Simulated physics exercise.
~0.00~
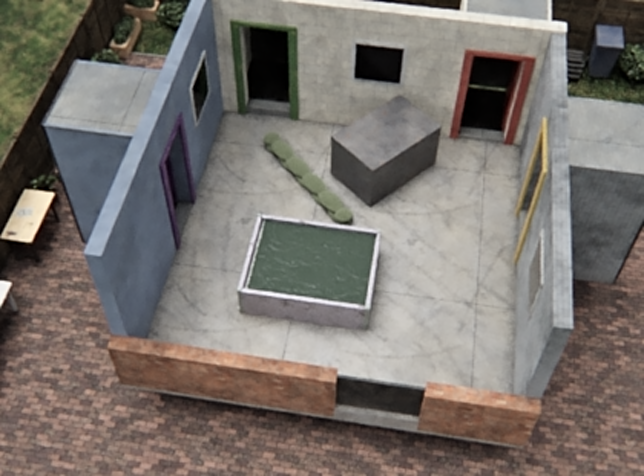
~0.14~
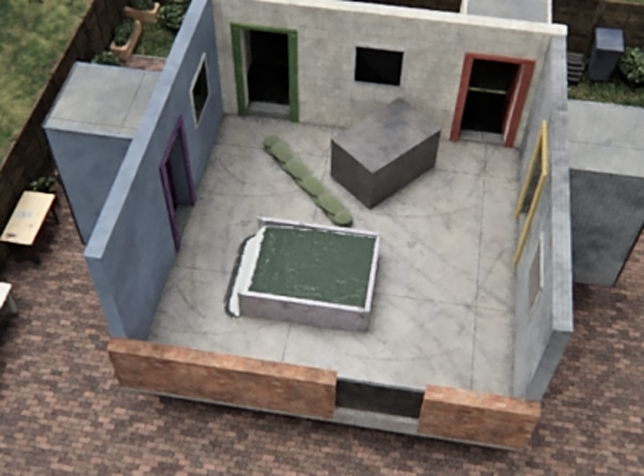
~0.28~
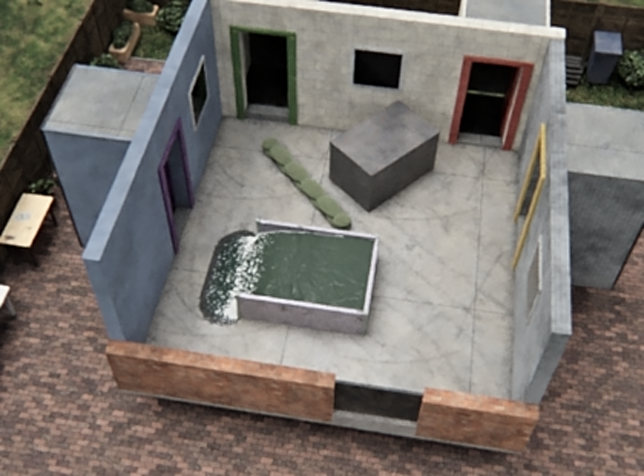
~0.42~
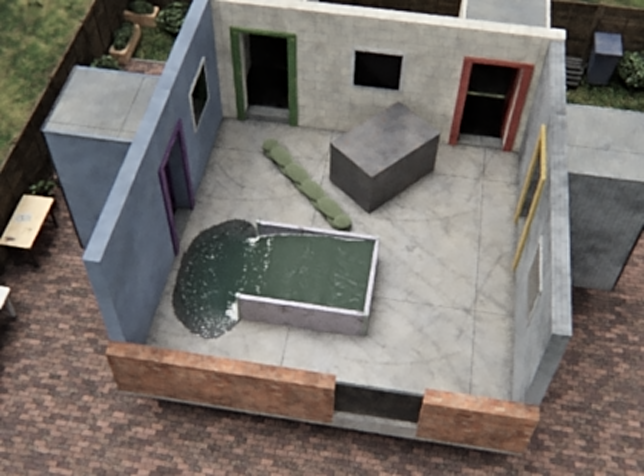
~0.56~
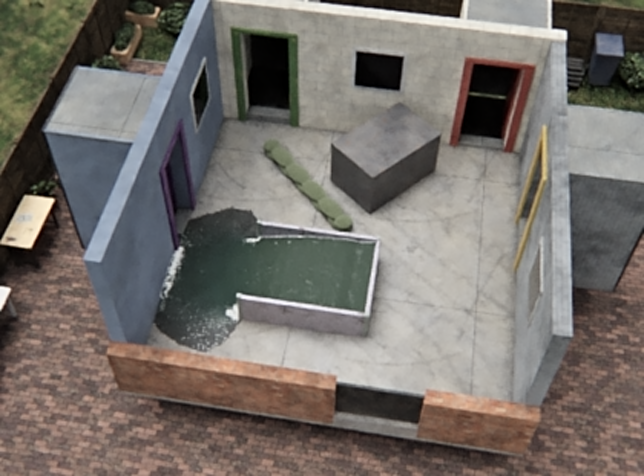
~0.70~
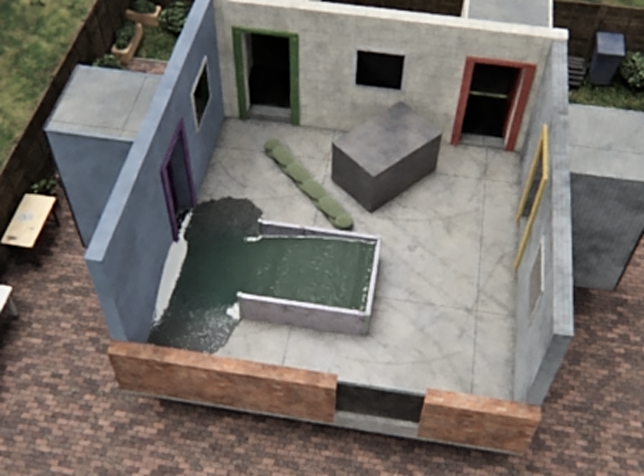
A walled yard with a pale smooth floor is seen from high above its low brick front wall by a camera that stays still. A purple door stands in the blue left wall, green and red doors at the back, a yellow frame on the right, with a row of green sandbags and a grey block behind a tank of dark green water. The tank's left side opens and water pours out, foaming and spreading left across the floor to the purple door.
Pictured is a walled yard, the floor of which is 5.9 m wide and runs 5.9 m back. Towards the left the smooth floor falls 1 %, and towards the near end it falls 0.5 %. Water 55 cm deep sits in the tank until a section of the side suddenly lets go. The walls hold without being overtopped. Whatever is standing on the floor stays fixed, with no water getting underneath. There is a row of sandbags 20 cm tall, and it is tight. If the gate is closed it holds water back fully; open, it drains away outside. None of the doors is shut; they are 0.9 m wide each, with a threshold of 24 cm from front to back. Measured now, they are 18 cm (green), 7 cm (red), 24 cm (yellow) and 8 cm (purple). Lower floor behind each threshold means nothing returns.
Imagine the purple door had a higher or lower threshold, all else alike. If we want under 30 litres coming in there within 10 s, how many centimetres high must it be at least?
About 23 centimetres.
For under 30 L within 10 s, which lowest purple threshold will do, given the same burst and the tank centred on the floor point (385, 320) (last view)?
With that change, some 14.0 centimetres.
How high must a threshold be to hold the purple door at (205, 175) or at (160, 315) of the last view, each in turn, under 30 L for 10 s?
7.5 and 22 cm.
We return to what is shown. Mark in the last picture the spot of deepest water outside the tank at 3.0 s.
Near (142, 361).
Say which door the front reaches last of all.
I'd say the red one.
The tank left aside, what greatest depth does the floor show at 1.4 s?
About 38 cm.
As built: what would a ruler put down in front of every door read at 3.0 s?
Green door 17 cm, red door 0 cm, yellow door 0 cm, purple door 18 cm.
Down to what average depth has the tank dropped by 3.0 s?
Around 12 centimetres.
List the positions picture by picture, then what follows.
The first picture shows the tank at (311, 263) is whole and still, 55 cm deep; the purple door at (179, 187) is dry.
In the second picture, the front is at (231, 309), 0.2 m from the gap at (253, 269); 0.3 m2 of floor is wet, 55 cm left at the back.
In the third picture, water pours out at (252, 273) and has run 0.7 m, to (206, 293); about 10 cm deep outside, 55 cm at the back.
In the fourth picture, the front is at (179, 290), 1.2 m from the gap at (252, 275); 2.2 m2 of floor is wet, 55 cm left at the back.
In the fifth picture, water pours out at (253, 276) and has run 1.6 m, to (173, 244); about 8 cm deep outside, 52 cm at the back.
In the sixth picture, the gap is at (254, 275), the front 1.7 m out at (172, 229); the back of the tank holds 46 cm; water is at the purple door at (179, 192).
After 1.4 s water covers 15 % of the floor, deepest (38 cm) near (183, 272); 25 cm at the purple door, 52 litres in over its 8 cm threshold.
After 3.0 s water covers 40 % of the floor, deepest (30 cm) near (142, 361); 18 cm at the purple door, 187 litres in over its 8 cm threshold.
After 10.0 s water covers 95 % of the floor, deepest (10 cm) near (224, 120); 7 cm at the purple door, 226 litres in over its 8 cm threshold.
At the purple door as built, the water arrived by 0.6 s and peaked near 26 cm at 1.8 s.
Run again over the same 10 s with other heights there, 41 litres in over 21 cm, 7 litres over 28 cm. The limit of 30 litres is kept from about 23 cm up.
